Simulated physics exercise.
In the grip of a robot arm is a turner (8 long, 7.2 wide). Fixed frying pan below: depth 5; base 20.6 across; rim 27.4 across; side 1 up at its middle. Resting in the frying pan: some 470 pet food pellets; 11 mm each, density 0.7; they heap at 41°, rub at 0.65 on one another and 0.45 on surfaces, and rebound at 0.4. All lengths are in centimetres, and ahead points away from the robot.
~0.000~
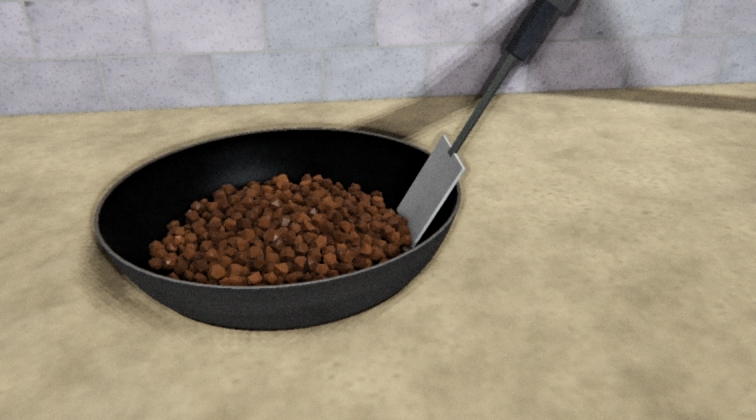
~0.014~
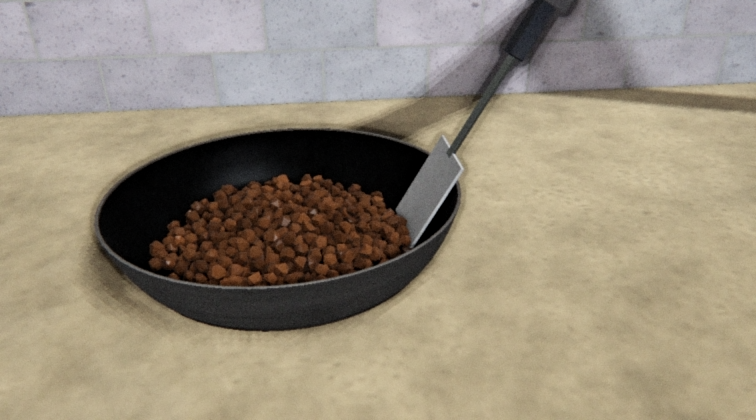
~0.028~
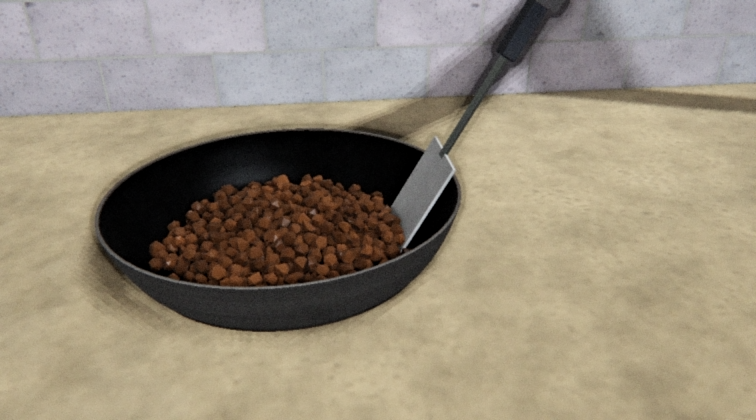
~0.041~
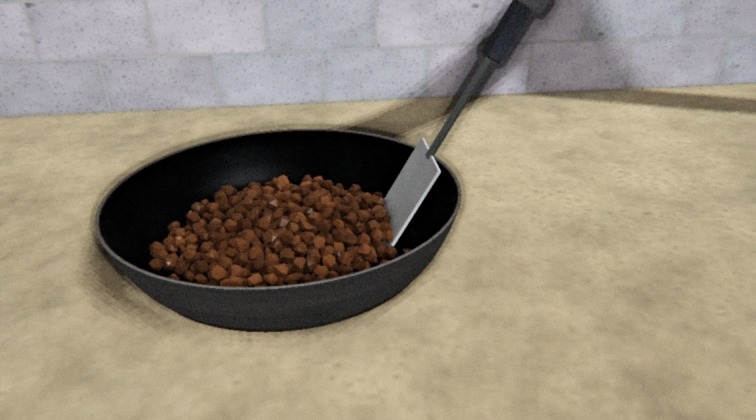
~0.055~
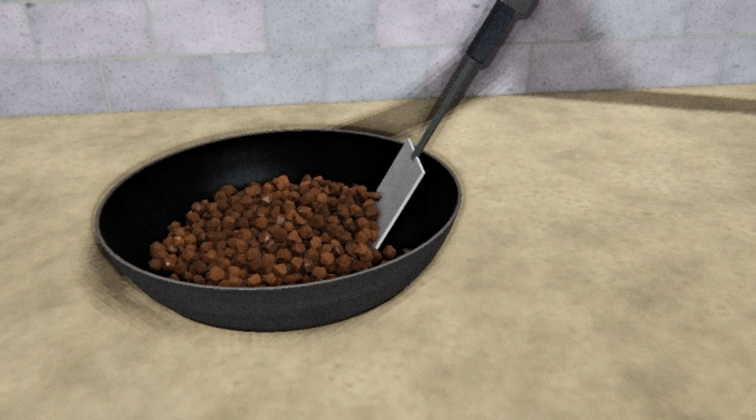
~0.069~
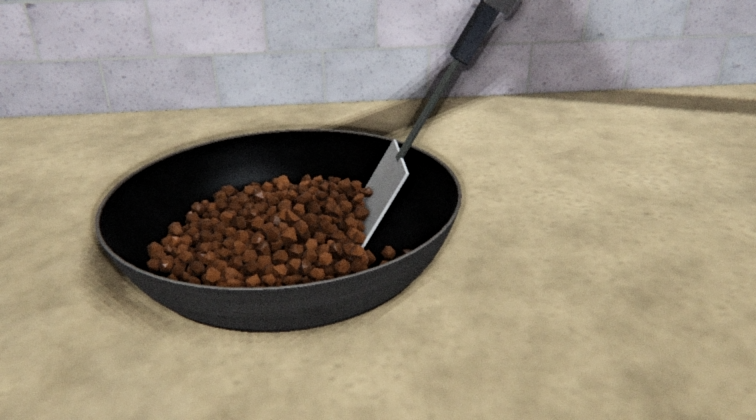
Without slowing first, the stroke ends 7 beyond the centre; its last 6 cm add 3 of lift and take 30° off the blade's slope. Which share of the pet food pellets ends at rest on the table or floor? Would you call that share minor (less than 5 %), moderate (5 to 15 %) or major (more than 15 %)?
I would call it minor.
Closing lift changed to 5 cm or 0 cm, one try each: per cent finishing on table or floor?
I'd say close to 10 percent for the first and close to 0 percent for the second.
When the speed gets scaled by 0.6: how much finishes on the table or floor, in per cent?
The share would be near 0 in a hundred.
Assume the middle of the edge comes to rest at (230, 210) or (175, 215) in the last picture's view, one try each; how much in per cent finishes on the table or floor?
0 % and 5 %.
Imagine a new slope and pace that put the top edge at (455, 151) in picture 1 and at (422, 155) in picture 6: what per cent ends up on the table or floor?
It works out to about 0 %, more or less.
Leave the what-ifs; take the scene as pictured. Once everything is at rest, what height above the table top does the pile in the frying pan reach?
It reaches about 5.5 cm.
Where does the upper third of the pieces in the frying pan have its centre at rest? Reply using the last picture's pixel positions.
It is centred near (167, 220).
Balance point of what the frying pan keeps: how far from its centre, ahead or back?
The balance point is about 5.0 cm ahead.
By 0.12 s, sloping 60°, highest piece 5 above the table; 466 in the frying pan.
By 0.16 s, sloping 49°, highest piece 6 above the table; 466 in the frying pan.
By 0.39 s, sloping 30°, highest piece 5 above the table; 456 in the frying pan, 7 on the table or floor, 3 on the blade or in flight.
By 1.44 s, sloping 30°, highest piece 5 above the table; 456 in the frying pan, 10 on the table or floor.
Final count, 456 in the frying pan, 10 on the table or floor. That is 2 % on the table or floor.
